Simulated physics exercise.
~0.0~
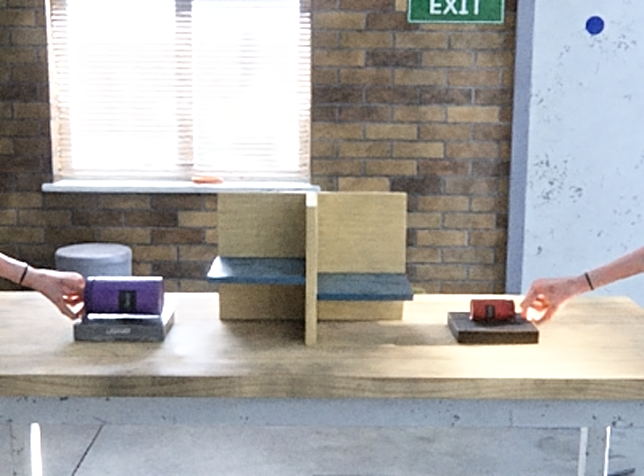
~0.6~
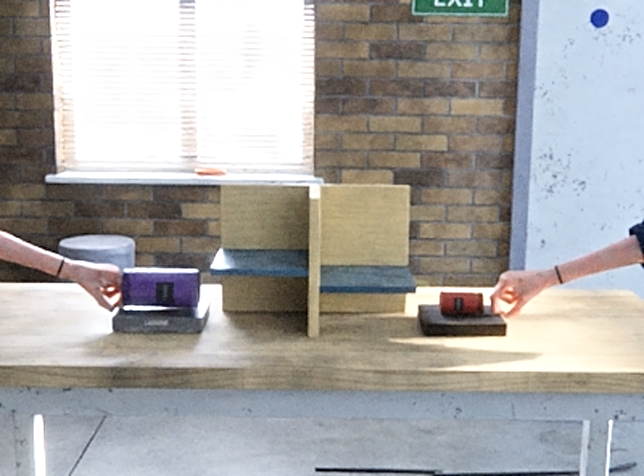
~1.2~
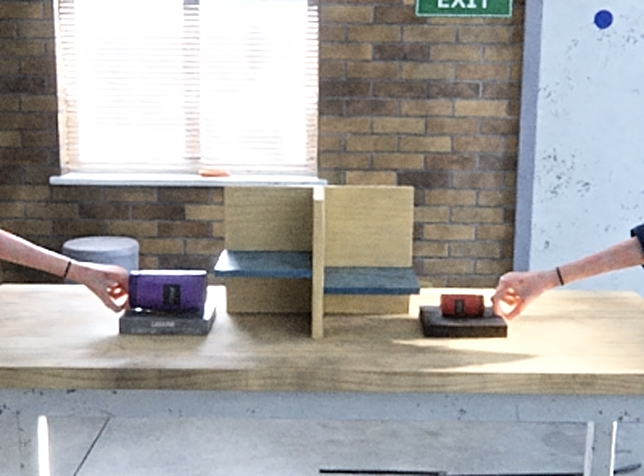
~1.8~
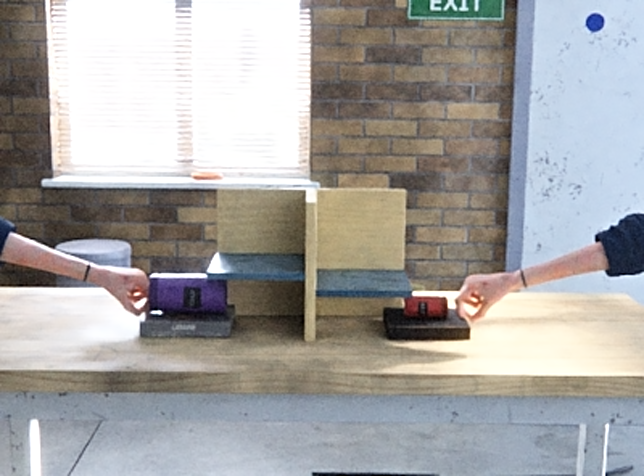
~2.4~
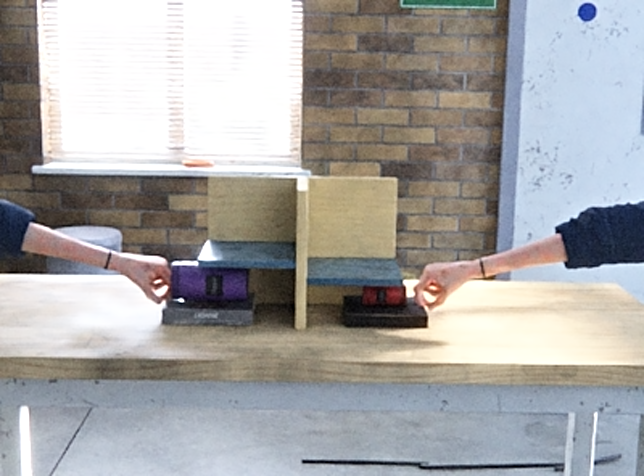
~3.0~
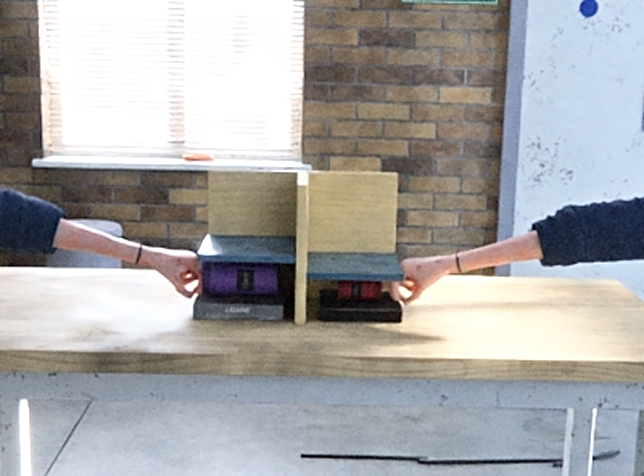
On a wooden table by a brick wall, two hands slid a purple jar on a grey packet and a red shaker on a black board inward from opposite sides, until both lying containers passed beneath the stand's blue shelves without being knocked off.
